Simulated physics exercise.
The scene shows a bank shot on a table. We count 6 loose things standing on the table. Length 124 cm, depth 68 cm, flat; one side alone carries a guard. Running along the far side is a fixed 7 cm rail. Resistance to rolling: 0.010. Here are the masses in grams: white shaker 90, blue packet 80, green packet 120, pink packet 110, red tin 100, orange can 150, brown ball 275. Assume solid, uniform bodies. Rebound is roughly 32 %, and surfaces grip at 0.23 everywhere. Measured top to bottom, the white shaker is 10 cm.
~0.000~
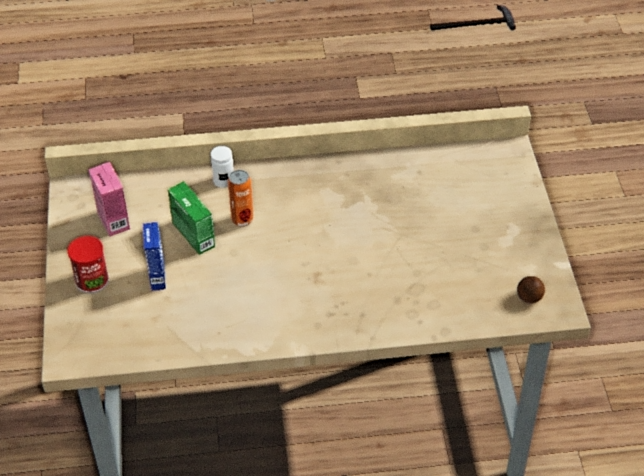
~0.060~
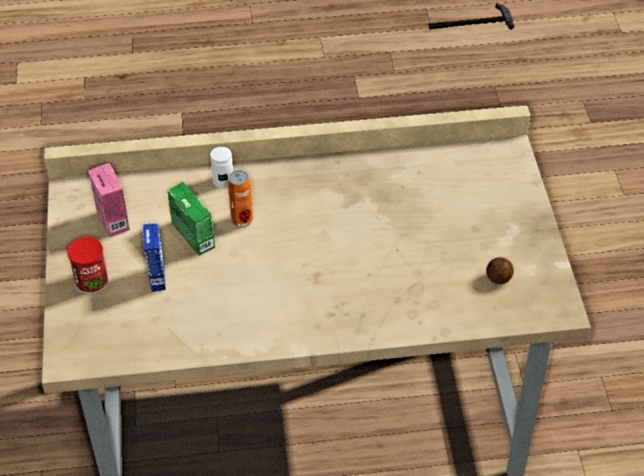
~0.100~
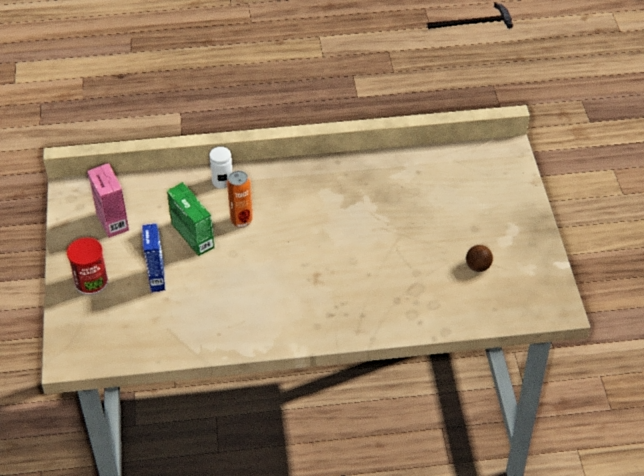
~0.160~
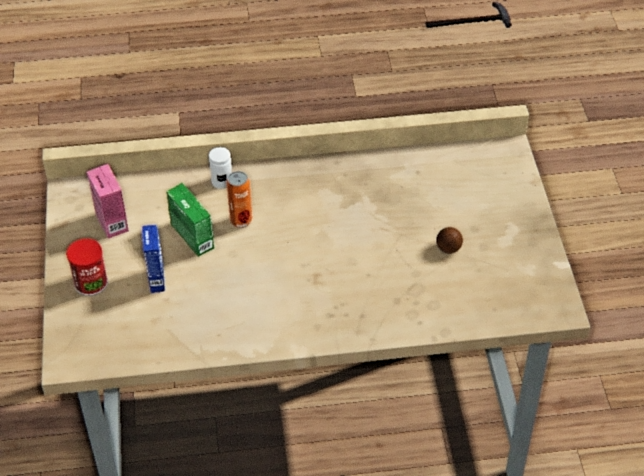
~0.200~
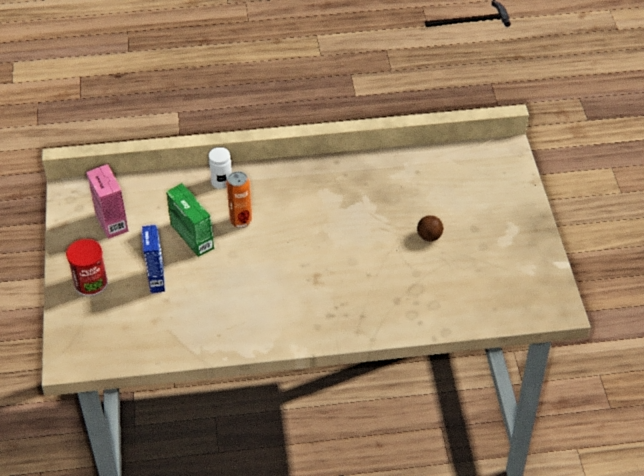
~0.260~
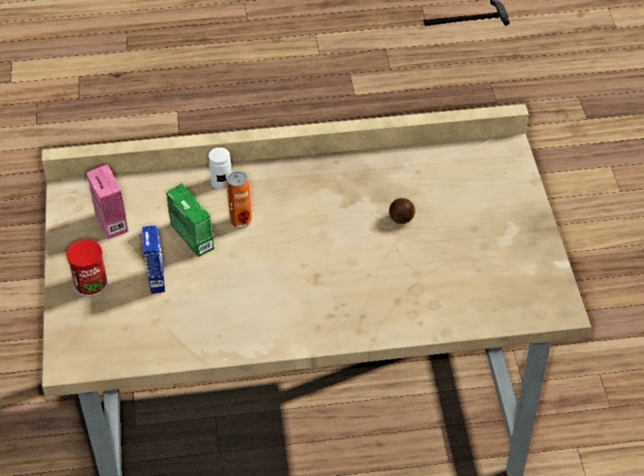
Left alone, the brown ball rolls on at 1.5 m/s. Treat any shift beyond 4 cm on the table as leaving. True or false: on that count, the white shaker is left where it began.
False; the white shaker is displaced.
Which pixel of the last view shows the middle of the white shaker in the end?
The resting point is around (172, 168).
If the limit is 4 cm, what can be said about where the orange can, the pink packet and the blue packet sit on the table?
The orange can holds its spot; the pink packet gets shifted; the blue packet keeps its place.
By 0.76 s, brown ball near (228, 177); white shaker 5 cm from its spot near (201, 168).
By 1.86 s, brown ball near (56, 208); white shaker 12 cm from its spot near (172, 168); pink packet 9 cm from its spot.
When it is over (2.7 s), not toppled but over 4 cm from the start, white shaker and pink packet; the other 4 within 4 cm of the start. End places, in pixels of the last picture, white shaker near (172, 168).
